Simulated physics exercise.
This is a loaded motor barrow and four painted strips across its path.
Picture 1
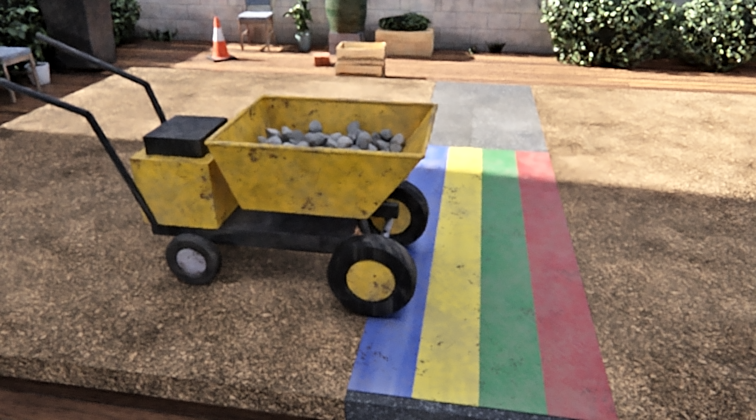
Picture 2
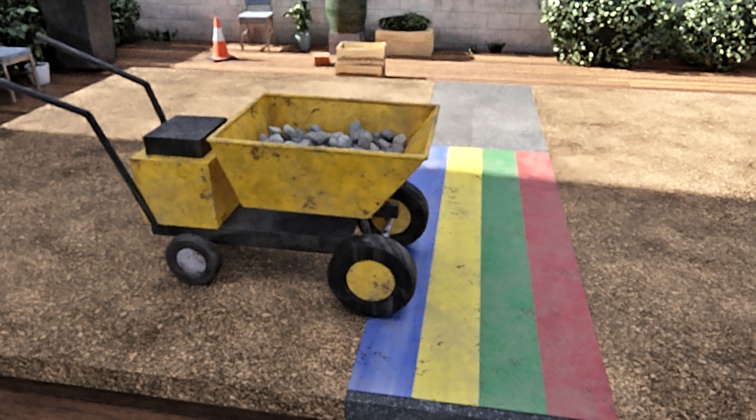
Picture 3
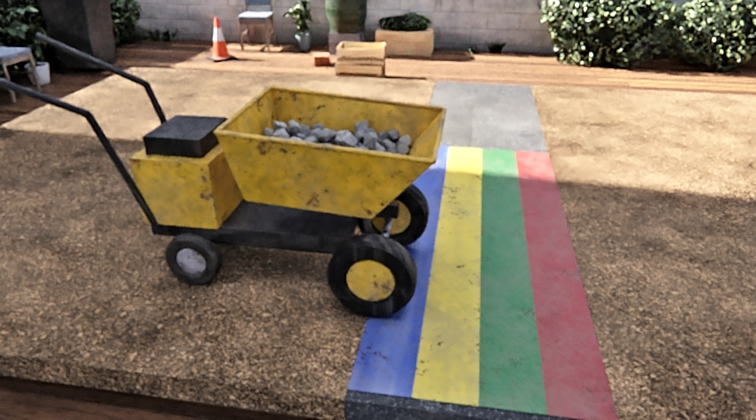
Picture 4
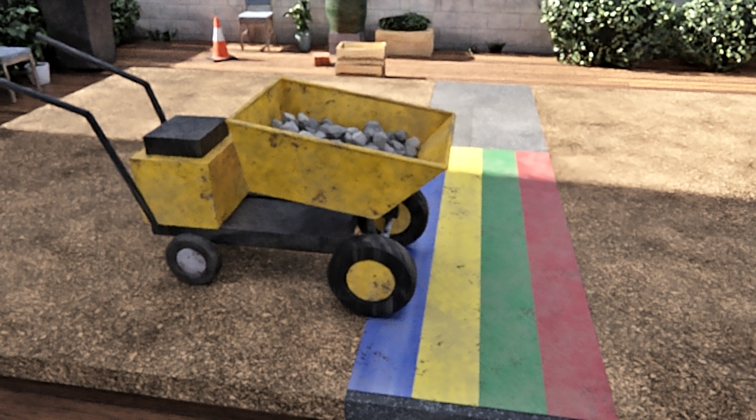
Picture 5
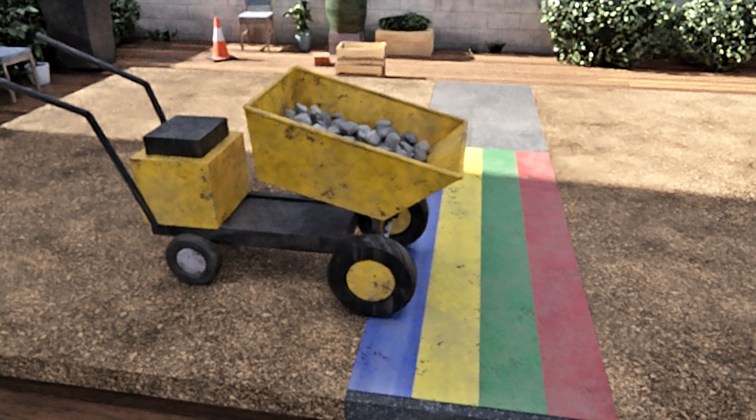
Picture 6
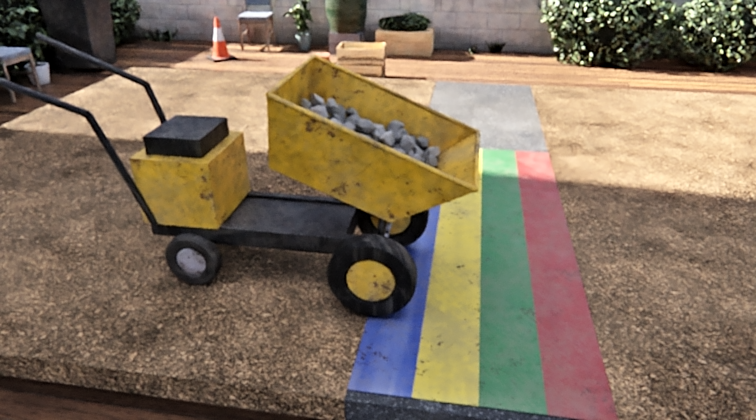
The yellow skip of stones on a barrow tilts steadily rightward above the painted strips.
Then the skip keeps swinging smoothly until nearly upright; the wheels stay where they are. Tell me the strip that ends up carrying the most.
Red.
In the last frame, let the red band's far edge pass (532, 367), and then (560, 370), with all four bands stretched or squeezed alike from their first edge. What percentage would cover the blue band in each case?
Shares: Close to 0 %; close to 0 %.
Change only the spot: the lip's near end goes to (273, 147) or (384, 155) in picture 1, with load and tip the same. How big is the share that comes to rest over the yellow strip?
30 % for the first, 0 % for the second.
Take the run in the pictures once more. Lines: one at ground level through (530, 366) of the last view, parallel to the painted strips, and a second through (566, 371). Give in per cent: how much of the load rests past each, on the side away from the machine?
About 60 and 30 %.
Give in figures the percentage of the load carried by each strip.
I'd say the blue strip has near 0, the yellow strip near 0, the green strip near 15 and the red strip near 35 per cent.
Shortly afterwards, skip tipped steeply; the whole lot in the skip.
Next, skip tipped right over; the bulk in the skip; only a few over the green strip; a little over the red strip.
Some moments later, skip tipped right over; near a third in the skip; a little over the green strip; near a third over the red strip; a little off the paint.
In the end, skip tipped right over; near a third in the skip; none at all over the blue strip; none at all over the yellow strip; a little over the green strip; near a third over the red strip; a little off the paint.
